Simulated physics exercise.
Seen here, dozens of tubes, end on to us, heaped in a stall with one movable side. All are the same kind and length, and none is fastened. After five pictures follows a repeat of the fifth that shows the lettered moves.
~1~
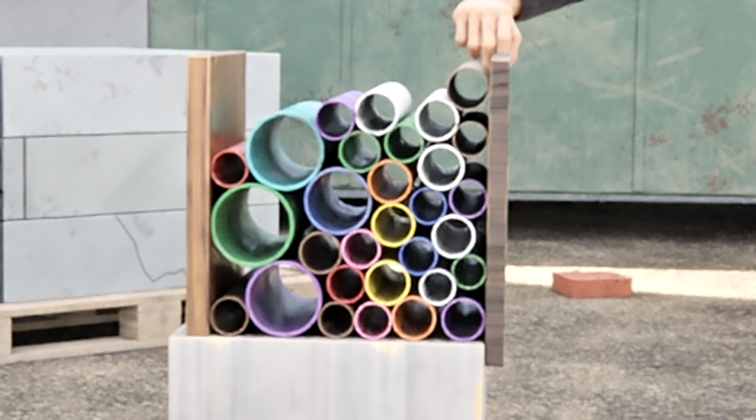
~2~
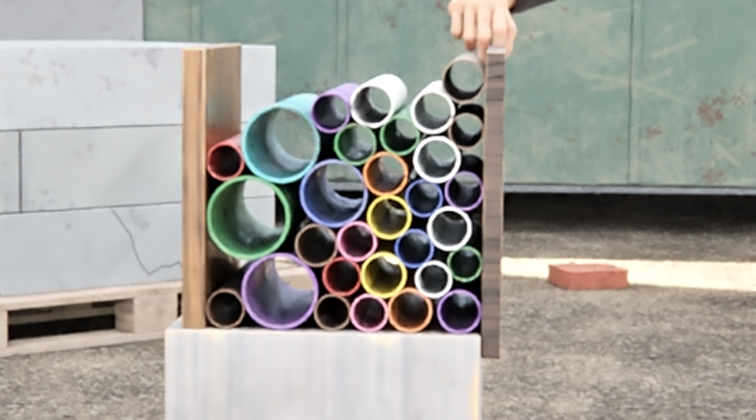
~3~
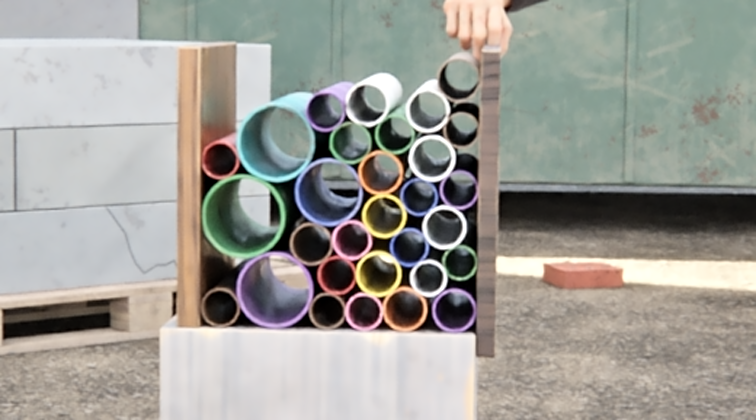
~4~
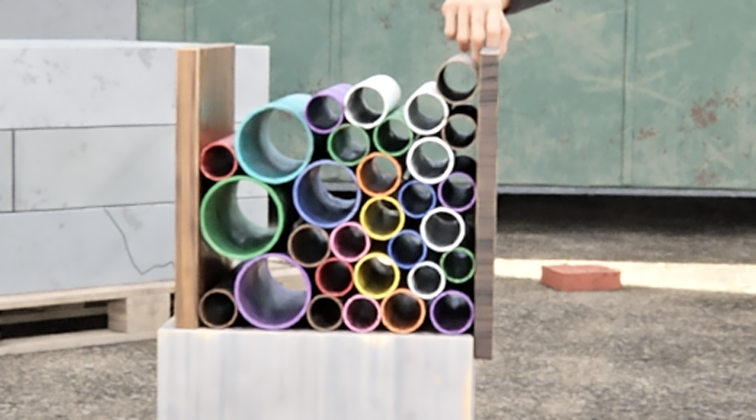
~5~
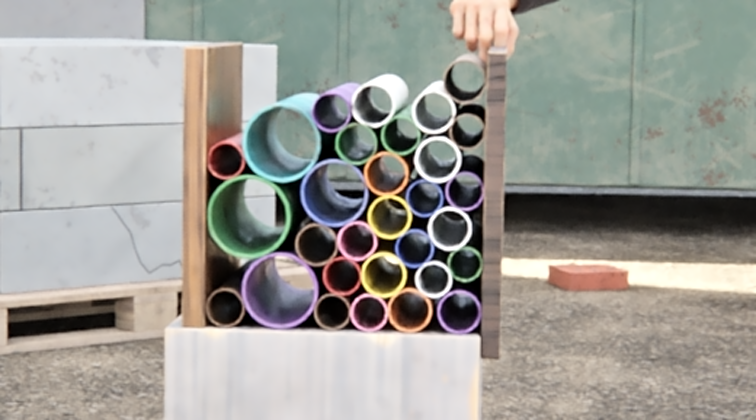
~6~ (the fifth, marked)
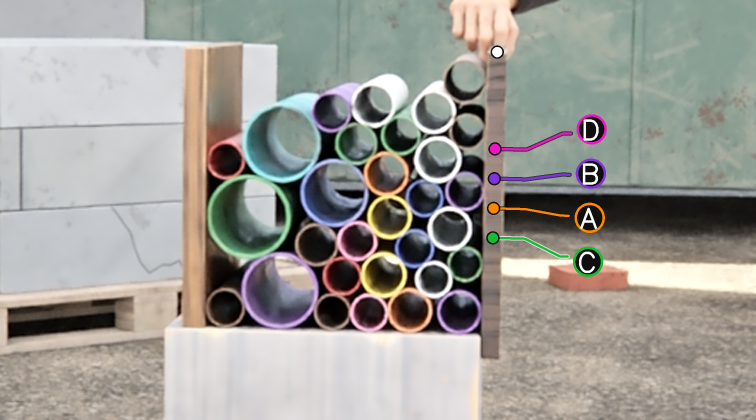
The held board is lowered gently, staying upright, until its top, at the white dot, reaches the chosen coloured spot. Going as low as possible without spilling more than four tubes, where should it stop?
Slide it to A.
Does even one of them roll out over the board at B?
Yes, at B.
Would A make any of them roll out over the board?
At A: Yes.
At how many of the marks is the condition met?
Three of the four.
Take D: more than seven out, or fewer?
It loses fewer than seven.
On the marked copy, A at (494, 208); B at (494, 179); C at (493, 238); D at (495, 149); the white dot at (497, 52).
Taking A. A third of the way, top of the board (485, 123).
Two thirds of the way, top of the board (484, 203).
When it is over, top of the board (483, 207), three out over the board.
As for the rest, B one out over the board; C more than four out over the board; D one out over the board.
